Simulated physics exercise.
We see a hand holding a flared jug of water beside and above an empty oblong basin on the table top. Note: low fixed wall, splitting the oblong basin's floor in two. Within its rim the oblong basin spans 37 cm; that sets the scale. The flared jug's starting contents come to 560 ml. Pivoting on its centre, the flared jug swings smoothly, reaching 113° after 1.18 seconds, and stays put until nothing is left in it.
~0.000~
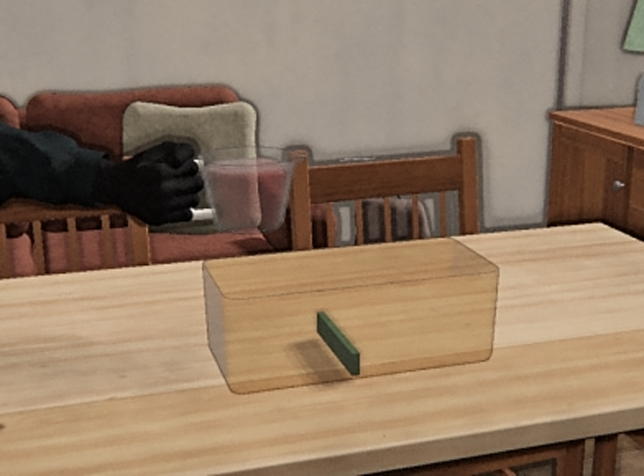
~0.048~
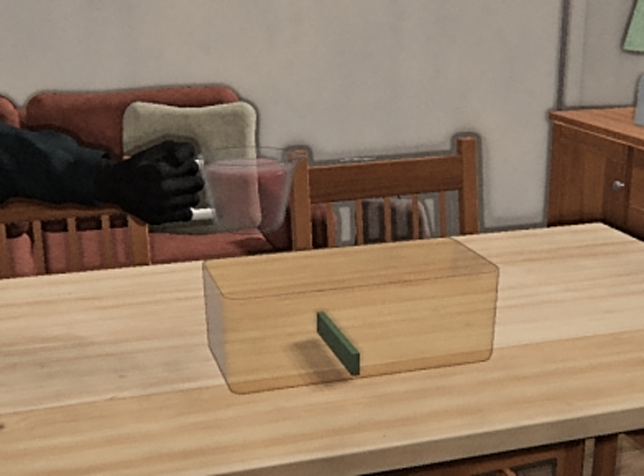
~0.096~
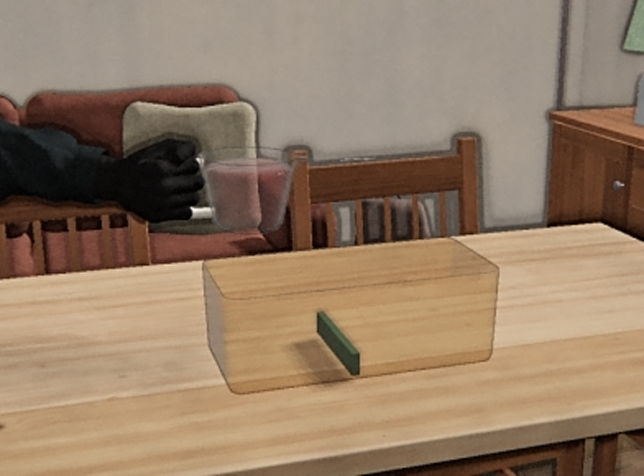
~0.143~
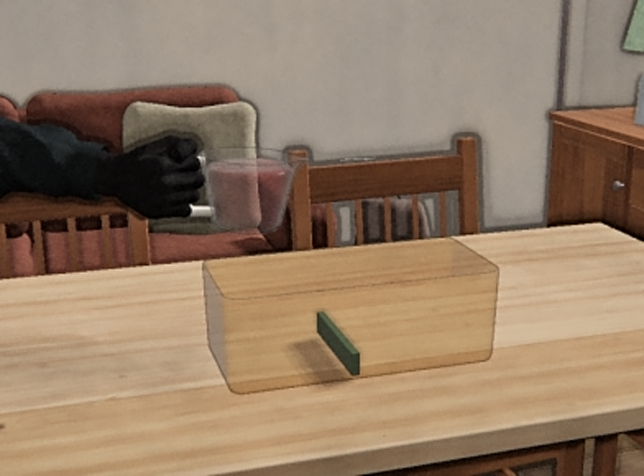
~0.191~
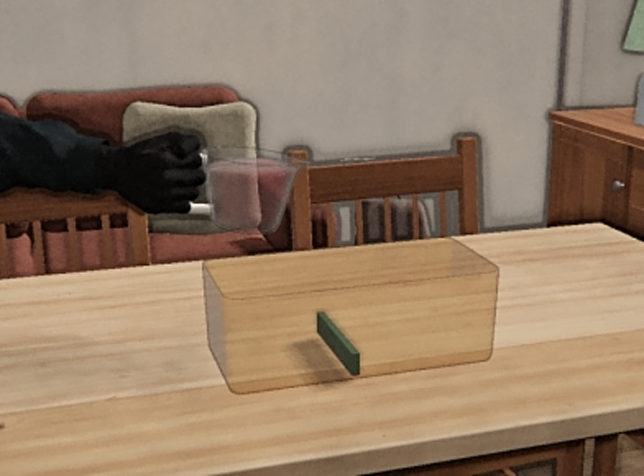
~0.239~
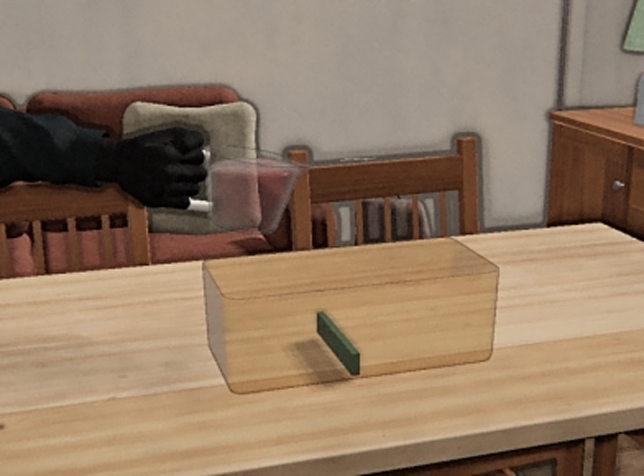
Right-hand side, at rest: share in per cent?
66 per cent.
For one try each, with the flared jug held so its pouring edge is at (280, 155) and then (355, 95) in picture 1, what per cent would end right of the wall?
It comes to 20 per cent, and then 90 per cent.
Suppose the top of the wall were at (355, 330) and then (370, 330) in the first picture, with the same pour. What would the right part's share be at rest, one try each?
40 then 10 %.
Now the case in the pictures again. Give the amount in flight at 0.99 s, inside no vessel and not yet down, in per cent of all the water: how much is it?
Around 4 per cent of the liquid is in flight.
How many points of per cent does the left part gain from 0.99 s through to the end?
I'd put it at some 8 percent.
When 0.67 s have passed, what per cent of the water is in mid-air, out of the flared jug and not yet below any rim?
At that moment, about 22 percent.
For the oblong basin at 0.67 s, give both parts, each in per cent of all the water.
I'd say some 0 on the left and some 20 on the right.
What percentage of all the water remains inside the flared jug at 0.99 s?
Some 5 per cent.
By 0.67 s the tilt is 69° and 57 per cent is still to pour, 0 is left of the wall and 20 right of it.
By 0.99 s the tilt is 106° and 5 per cent is still to pour, 27 is left of the wall and 64 right of it.
By 1.32 s the tilt is 113° and 0 per cent is still to pour, 34 is left of the wall and 65 right of it.
By 1.68 s the tilt is 113° and 0 per cent is still to pour, 34 is left of the wall and 66 right of it.
At rest 34 per cent lies left of the wall, 66 right of it and 0 outside.
